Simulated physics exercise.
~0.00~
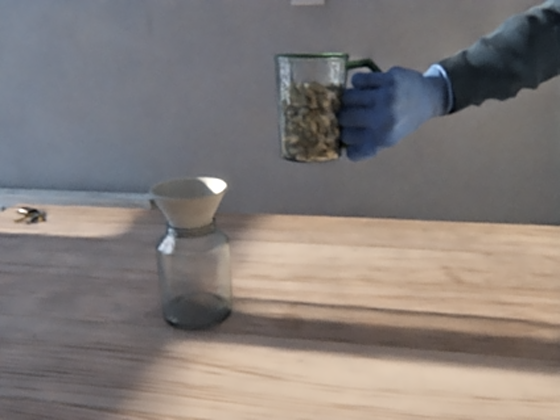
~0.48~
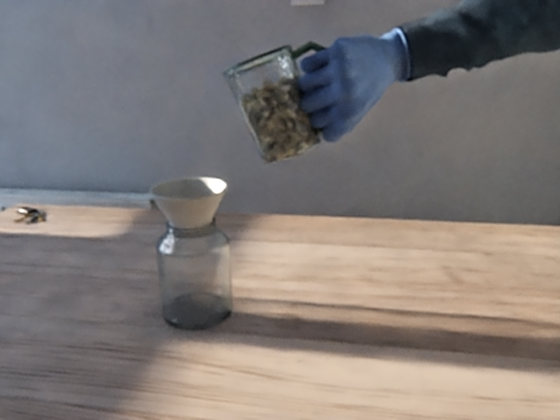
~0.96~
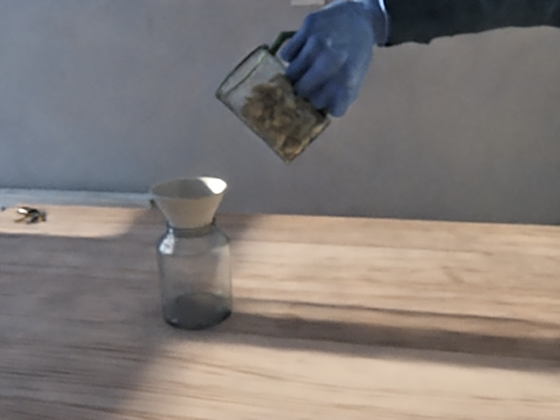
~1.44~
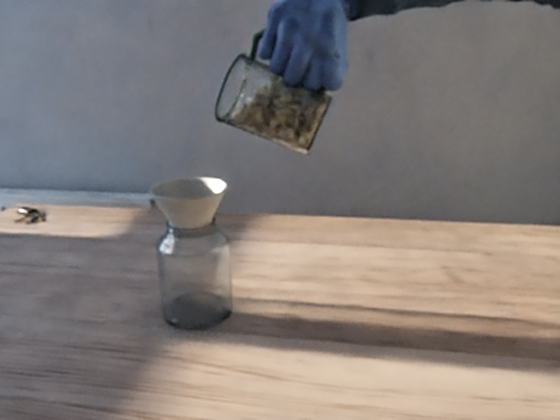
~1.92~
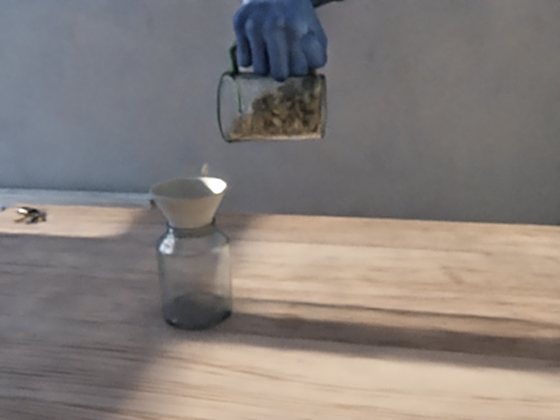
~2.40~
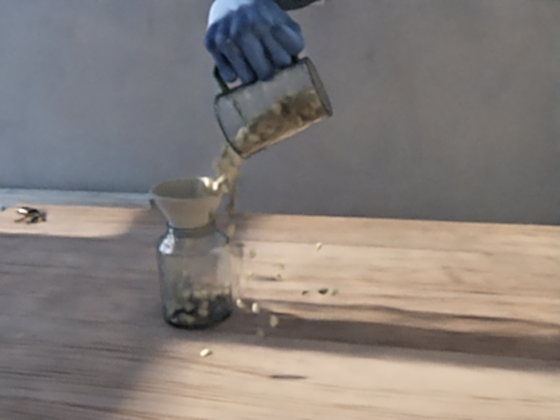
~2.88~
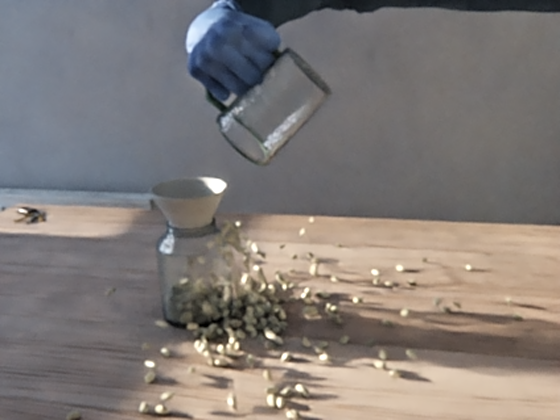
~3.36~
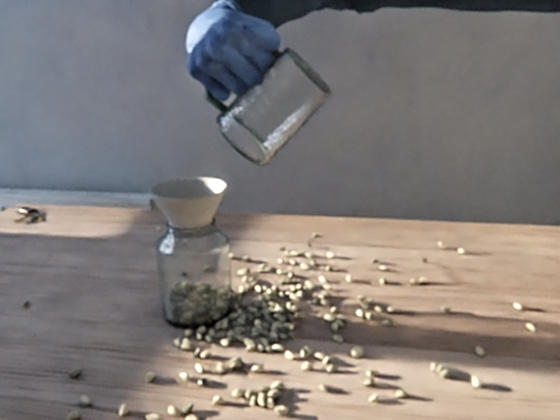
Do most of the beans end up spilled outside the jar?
Yes, the larger part of the beans ends up scattered on the table around the jar, while a fair share lies inside it and the cup is left empty.
The video shows a blue-gloved hand moving a clear measuring cup of pale beans left and tipping it over a glass jar with a funnel in its neck; some beans drop into the jar, but most scatter across the wooden table, leaving the cup empty.
